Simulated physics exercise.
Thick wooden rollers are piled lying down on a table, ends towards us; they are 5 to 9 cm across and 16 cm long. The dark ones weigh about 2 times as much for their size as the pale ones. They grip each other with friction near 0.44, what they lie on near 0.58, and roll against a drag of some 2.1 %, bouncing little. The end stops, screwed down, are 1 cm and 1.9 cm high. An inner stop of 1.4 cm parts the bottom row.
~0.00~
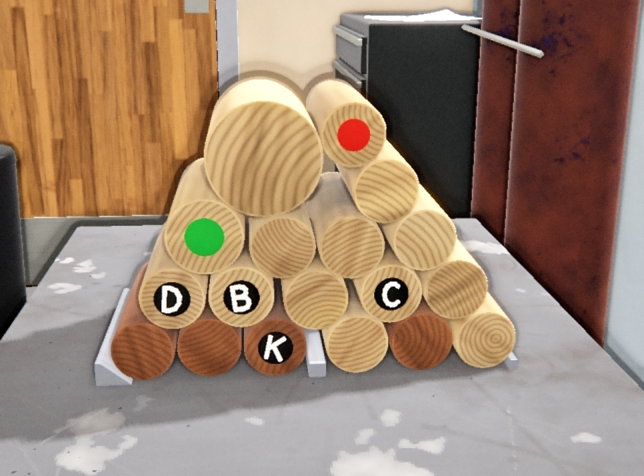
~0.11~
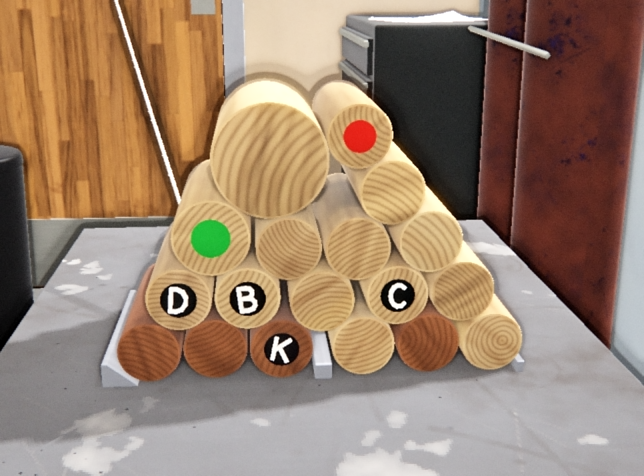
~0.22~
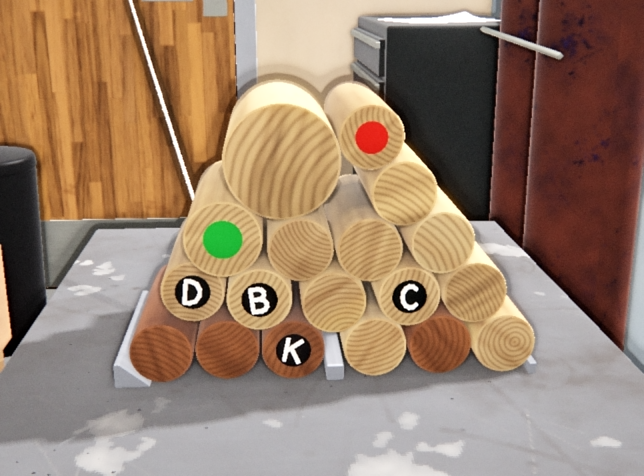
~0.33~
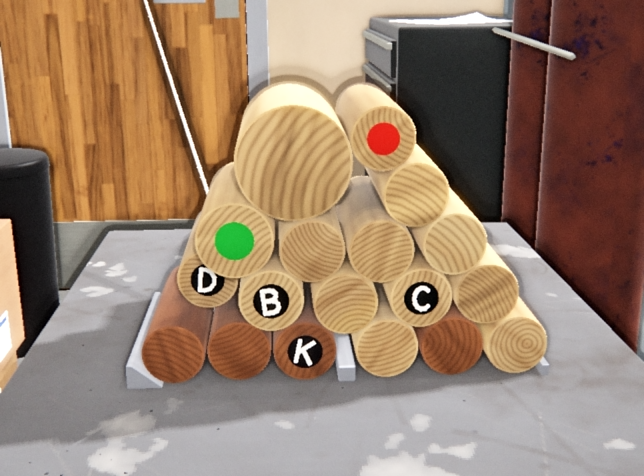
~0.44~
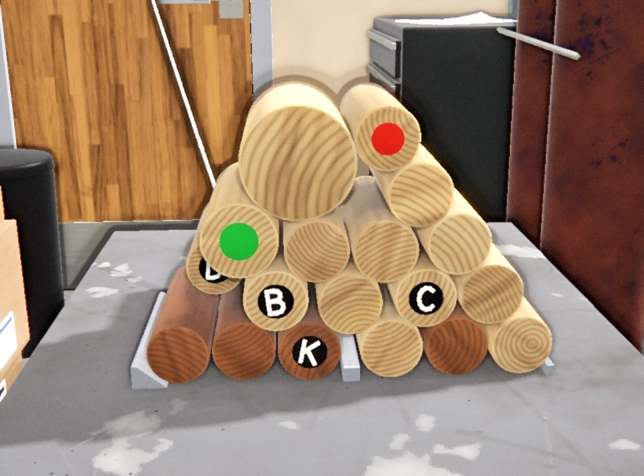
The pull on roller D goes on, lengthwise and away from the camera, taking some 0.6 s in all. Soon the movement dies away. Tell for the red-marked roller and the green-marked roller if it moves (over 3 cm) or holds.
The red-marked roller moves; the green-marked roller moves.
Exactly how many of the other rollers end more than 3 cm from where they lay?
The count is 3.
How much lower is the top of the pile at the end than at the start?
Some 3 cm lower.
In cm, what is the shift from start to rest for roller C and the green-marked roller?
Roller C: 0, green-marked roller: 5.
After 0.76 s, 0 now displaced over 3 cm; red 0.4 cm left; green 0.7 cm left and 0.4 cm down.
After 0.82 s, 1 now displaced over 3 cm; red 1.3 cm left and 1.1 cm down; green 2.3 cm left and 2 cm down.
After 0.96 s, 3 now displaced over 3 cm; red 2.6 cm left and 4.4 cm down; green 2.9 cm left and 3.9 cm down.
After 1.08 s, 3 now displaced over 3 cm; red 2.6 cm left and 4.4 cm down; green 2.8 cm left and 4.2 cm down.
All still by 1.3 s, 3 moved over 3 cm; not one over the end stops; red 2.6 cm left and 4.4 cm down; green 2.8 cm left and 4.2 cm down; top of the pile 19 cm high, from 22 cm.
